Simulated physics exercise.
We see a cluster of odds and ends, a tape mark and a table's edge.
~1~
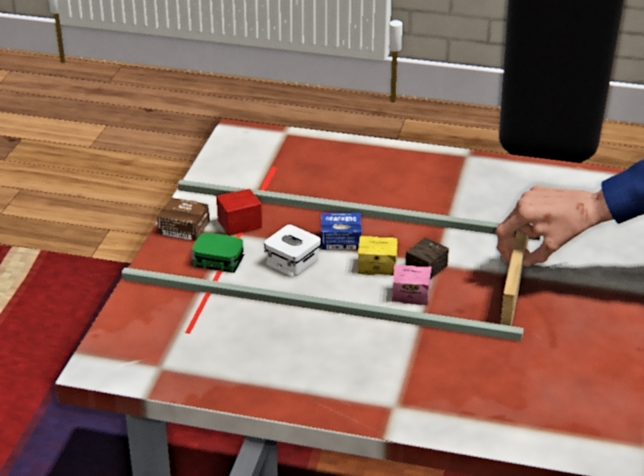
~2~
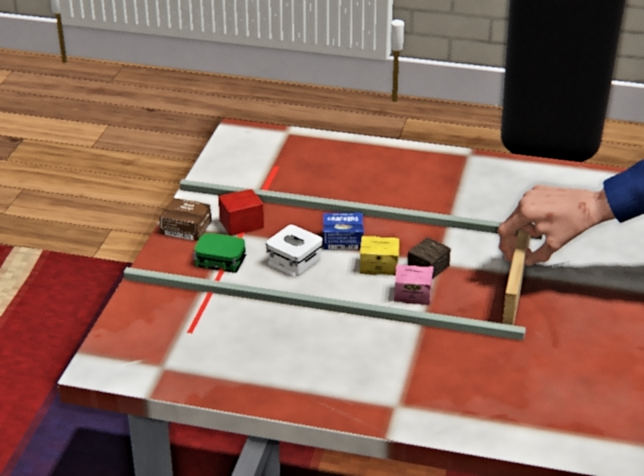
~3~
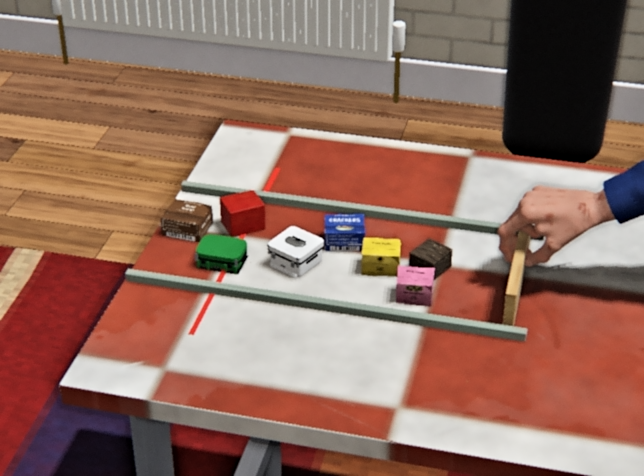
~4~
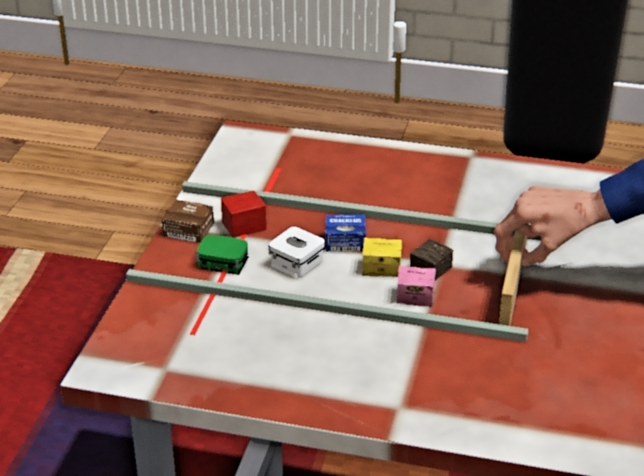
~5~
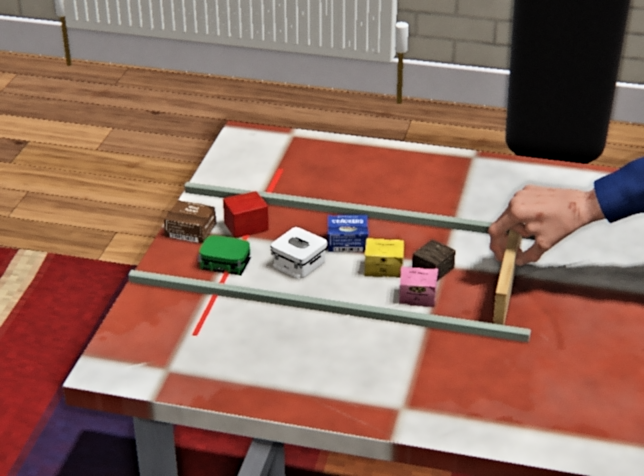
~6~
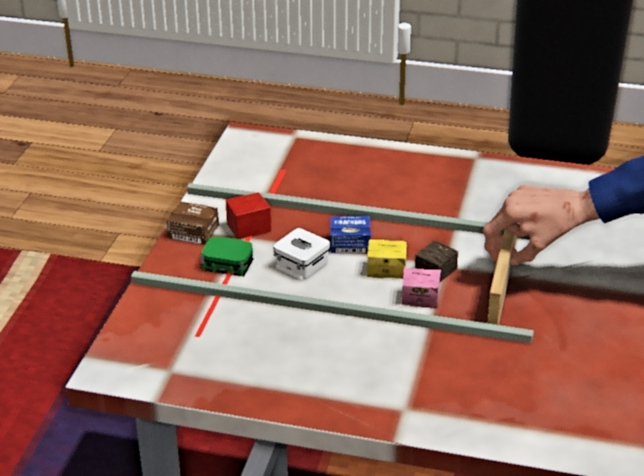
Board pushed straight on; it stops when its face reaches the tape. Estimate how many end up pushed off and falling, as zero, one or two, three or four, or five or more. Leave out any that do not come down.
One to two come down.
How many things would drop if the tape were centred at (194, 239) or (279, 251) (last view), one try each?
Try 1: 5; try 2: 0.
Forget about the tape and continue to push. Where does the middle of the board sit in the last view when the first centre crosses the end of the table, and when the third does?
In pixels, around (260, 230) followed by around (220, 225).
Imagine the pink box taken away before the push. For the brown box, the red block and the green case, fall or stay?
Well, the brown box winds up down, the red block is still there, and the green case winds up down.
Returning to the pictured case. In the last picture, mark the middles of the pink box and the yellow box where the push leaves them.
Final pixels, roughly: (215, 257) for the first, (203, 222) for the other.
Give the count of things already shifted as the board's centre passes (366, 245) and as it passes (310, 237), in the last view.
Well, it's 5 at the first one and 6 at the second.
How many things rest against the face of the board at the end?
That number would be 3.
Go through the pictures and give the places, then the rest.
In the first frame, brown box (184, 219); green case (219, 253); red block (239, 212); board (517, 265); tape (235, 243).
In the second frame, green case (221, 253); black block (429, 258).
In the third frame, red block (243, 213); yellow box (381, 257).
In the fourth frame, brown box (188, 221); board (516, 265).
In the fifth frame, green case (225, 256); pink box (418, 287).
In the sixth frame, brown box (193, 223); green case (228, 257); red block (248, 215); board (504, 264); tape (244, 246).
Early on, none off yet; brown box at rest near (193, 223); green case at rest near (228, 257); red block at rest near (248, 215).
A while later, none off yet; brown box at rest near (193, 223); green case travelled a little near (212, 256); red block at rest near (248, 215).
Further along, none off yet; brown box moving near (186, 221); green case travelled well along near (152, 258); red block travelled about its own width near (229, 210).
Finally, the number that fall off is one or two; lost, green case and brown box.
